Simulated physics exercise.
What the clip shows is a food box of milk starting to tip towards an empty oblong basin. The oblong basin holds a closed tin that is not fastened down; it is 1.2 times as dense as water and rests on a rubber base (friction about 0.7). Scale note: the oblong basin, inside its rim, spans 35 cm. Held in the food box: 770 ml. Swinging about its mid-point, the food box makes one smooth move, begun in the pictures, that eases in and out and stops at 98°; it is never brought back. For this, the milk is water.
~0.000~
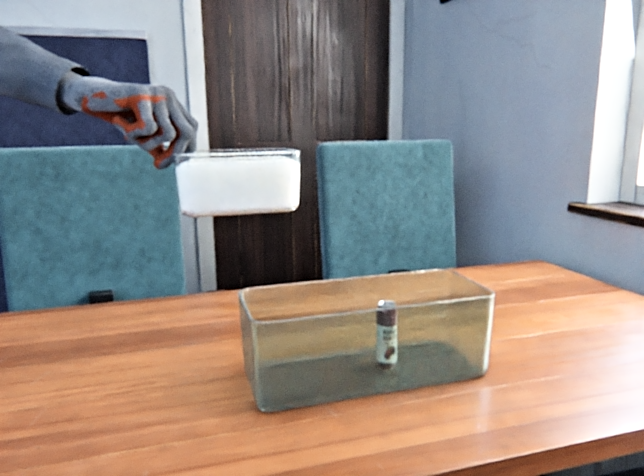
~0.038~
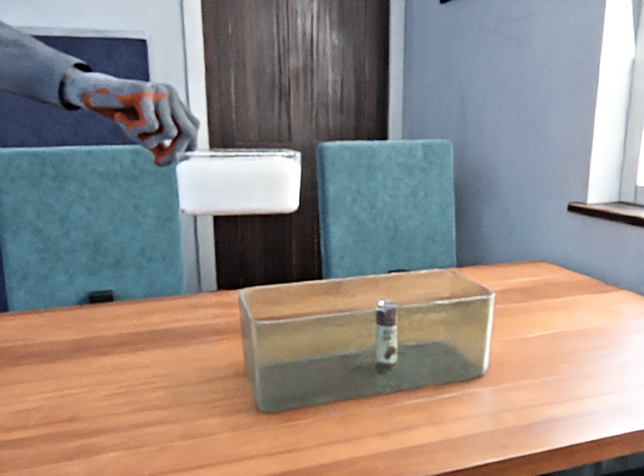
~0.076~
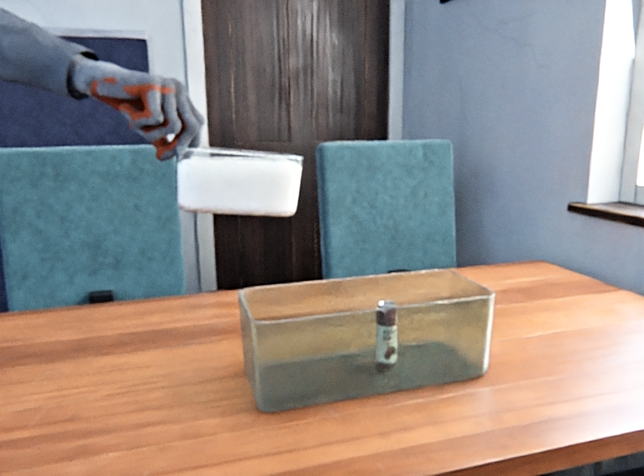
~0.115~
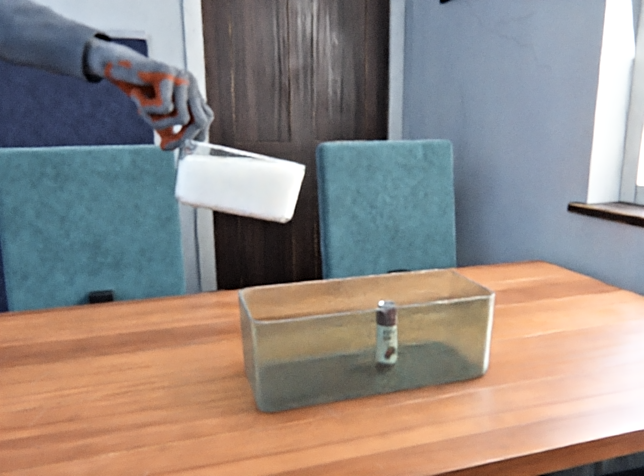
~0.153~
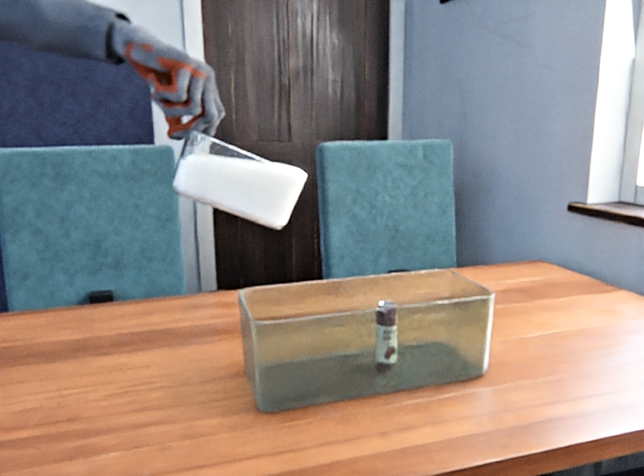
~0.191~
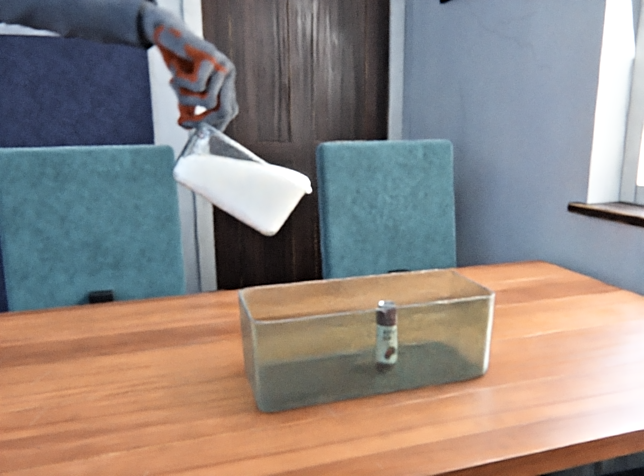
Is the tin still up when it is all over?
It stands firm.
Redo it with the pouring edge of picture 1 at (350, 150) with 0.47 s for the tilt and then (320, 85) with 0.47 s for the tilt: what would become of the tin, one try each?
Run one: It does not tip. Run two: It does not tip.
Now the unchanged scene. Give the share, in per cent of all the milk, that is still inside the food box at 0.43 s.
Near 20 in a hundred.
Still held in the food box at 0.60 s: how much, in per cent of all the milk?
Close to 4 in a hundred.
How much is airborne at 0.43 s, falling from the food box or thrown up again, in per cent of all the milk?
Estimate: Some 54 % of the total.
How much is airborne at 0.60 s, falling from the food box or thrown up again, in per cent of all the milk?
Roughly 8 per cent.
By 0.43 s the tilt is 96° and 21 per cent is still to pour; the tin stands where it began.
By 0.60 s the tilt is 98° and 4 per cent is still to pour; the tin stands where it began.
By 0.77 s the tilt is 98° and 1 per cent is still to pour; the tin stands where it began.
By 0.97 s the tilt is 98° and 0 per cent is still to pour; the tin stands where it began.
At rest the tin stands where it began.
